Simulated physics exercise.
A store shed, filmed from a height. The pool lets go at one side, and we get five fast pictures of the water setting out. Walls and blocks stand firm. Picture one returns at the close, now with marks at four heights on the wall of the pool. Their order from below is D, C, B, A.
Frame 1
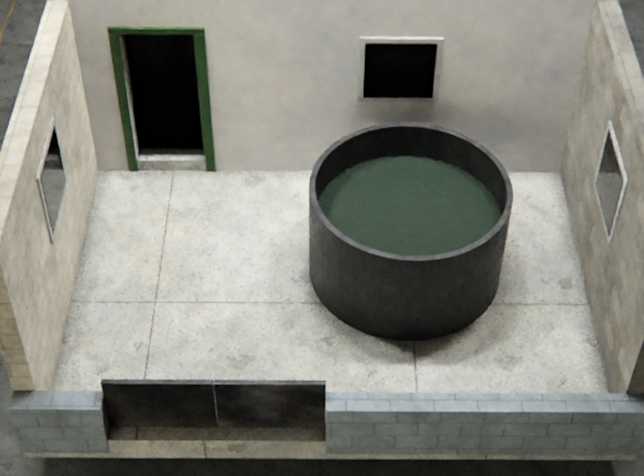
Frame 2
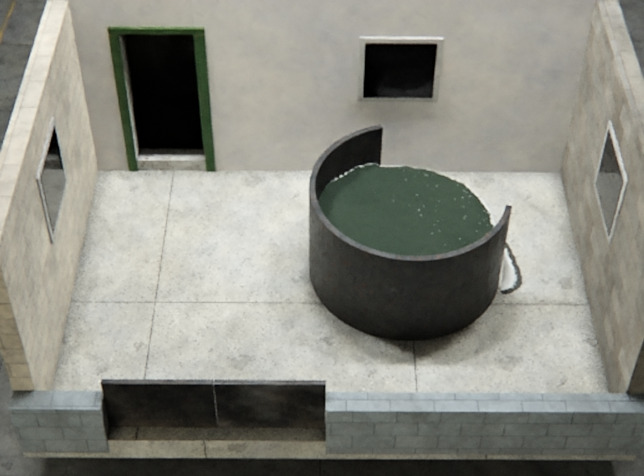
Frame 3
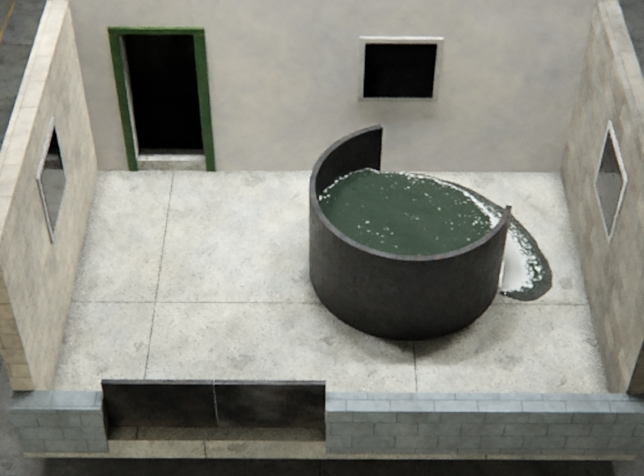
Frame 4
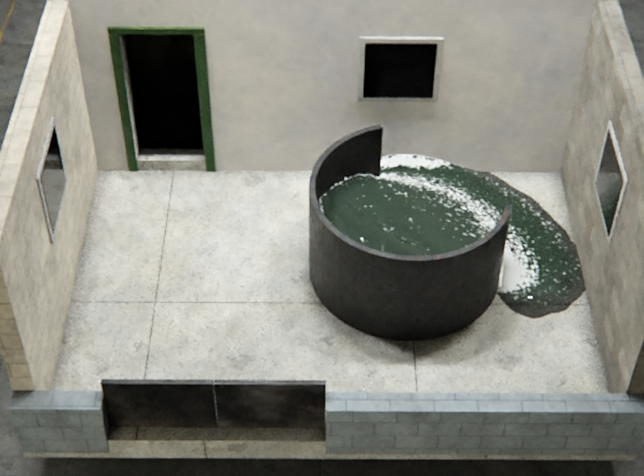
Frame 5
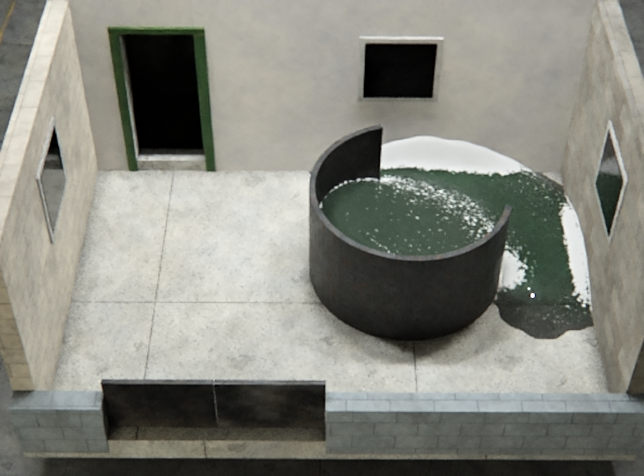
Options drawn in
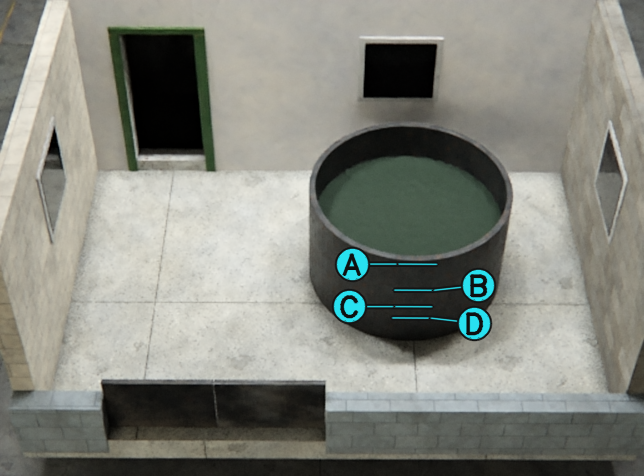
Dark green water poured out of a round, dark pool after the back right part of its wall vanished, spreading with white foam across the pale floor to the back and right walls.
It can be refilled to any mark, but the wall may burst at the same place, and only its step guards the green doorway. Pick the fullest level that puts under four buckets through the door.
Level B just does it.
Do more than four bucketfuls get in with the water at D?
No, that is safe.
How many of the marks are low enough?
Three.
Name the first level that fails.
That is level A.
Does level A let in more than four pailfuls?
Yes, it does.
On the marked copy, A at (416, 264); B at (414, 290); C at (412, 306); D at (411, 318); from the bottom up D, C, B, A.
With A, about 14 bucketfuls get in.
With B, a splash gets over, under a bucket.
With C, nothing gets over.
With D, nothing gets over.
